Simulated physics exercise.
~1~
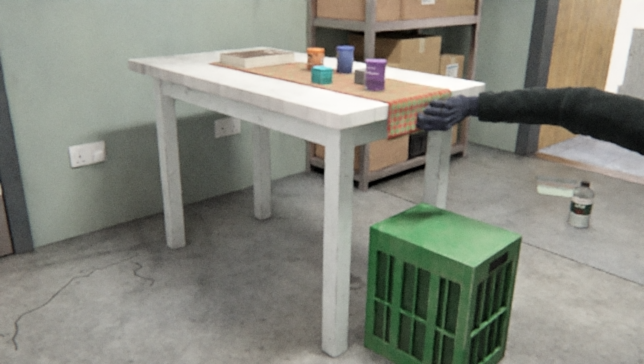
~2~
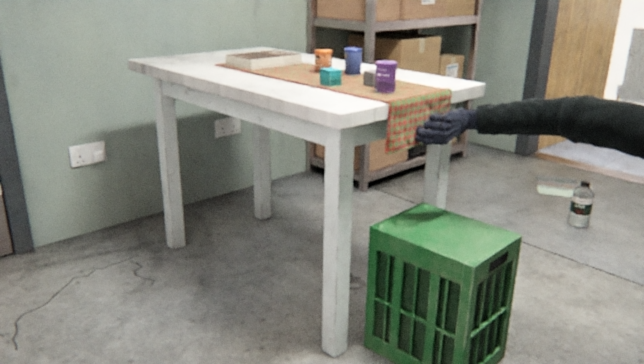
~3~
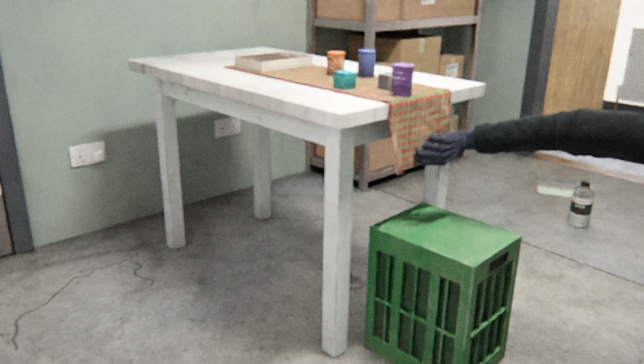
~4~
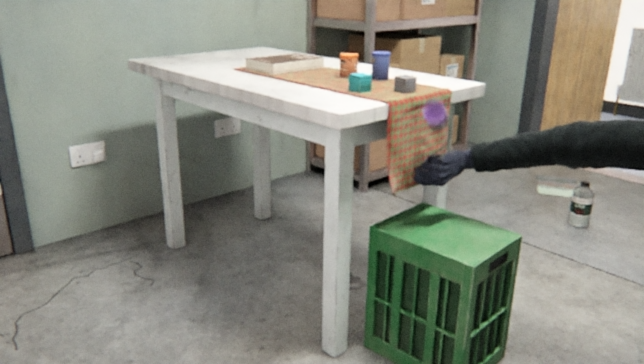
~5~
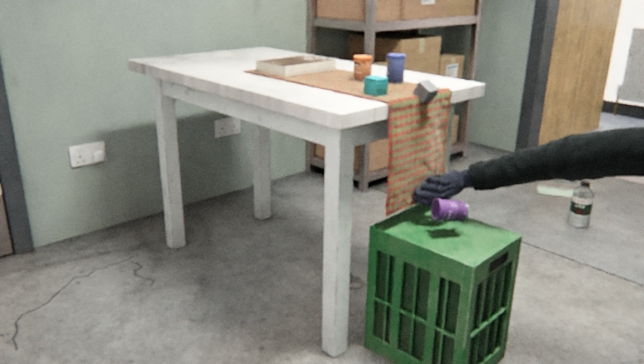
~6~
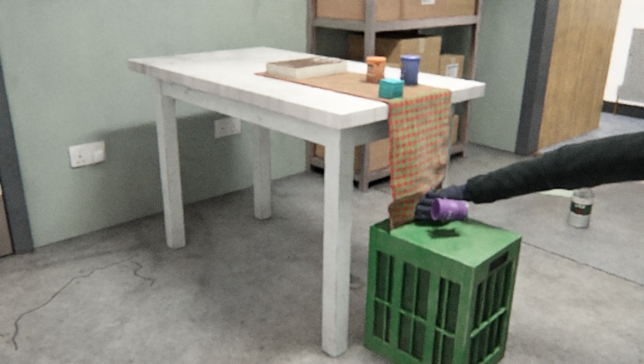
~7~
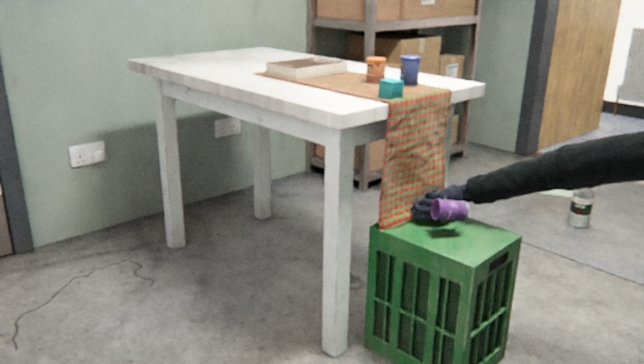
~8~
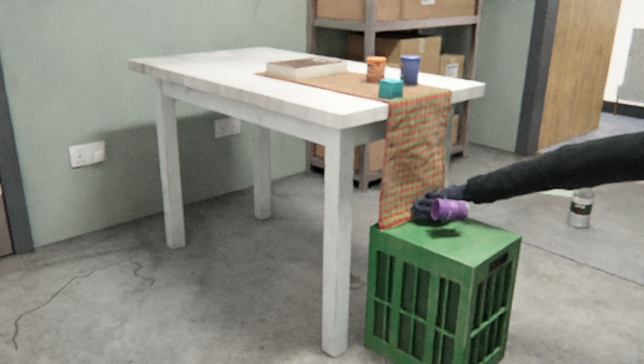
In the video, a gloved hand pulls a patterned reddish cloth down over a white table's edge, drawing small items along until a purple can and a grey cube fall off. The cloth's end reaches the green crate, while orange, blue and turquoise items remain on the table.
